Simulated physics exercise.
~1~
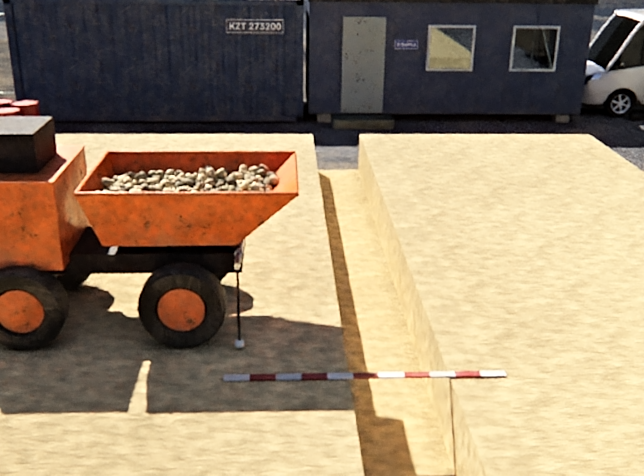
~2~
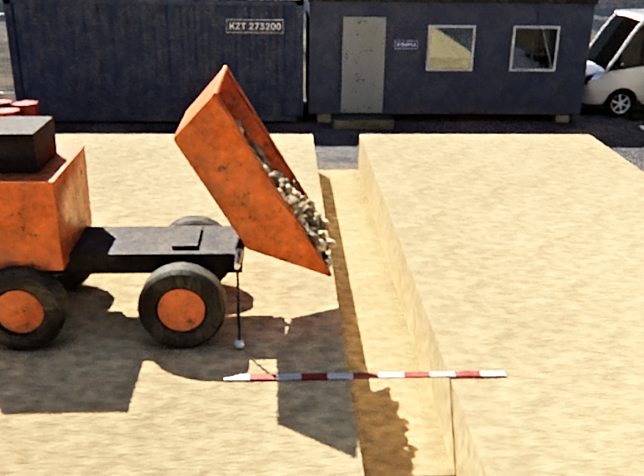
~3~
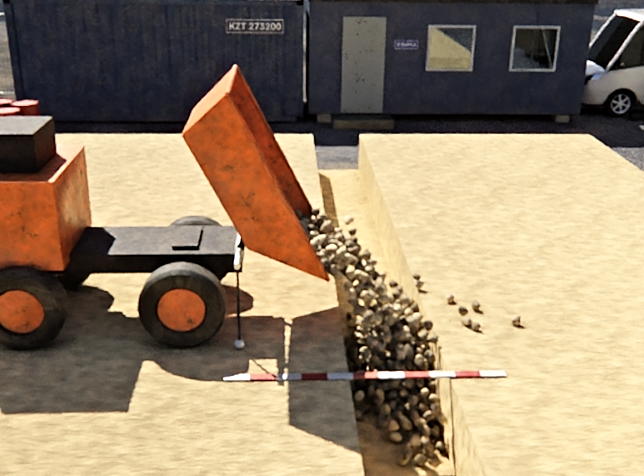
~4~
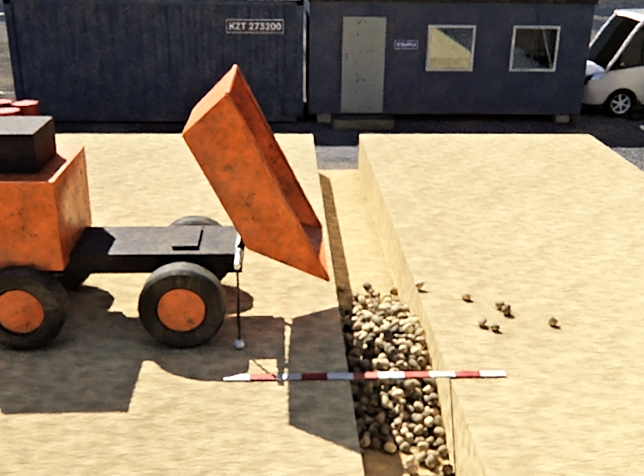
Orange dumper tipping its skip steeply to the right, pouring round stones into a trench, a few scattering on the far side.
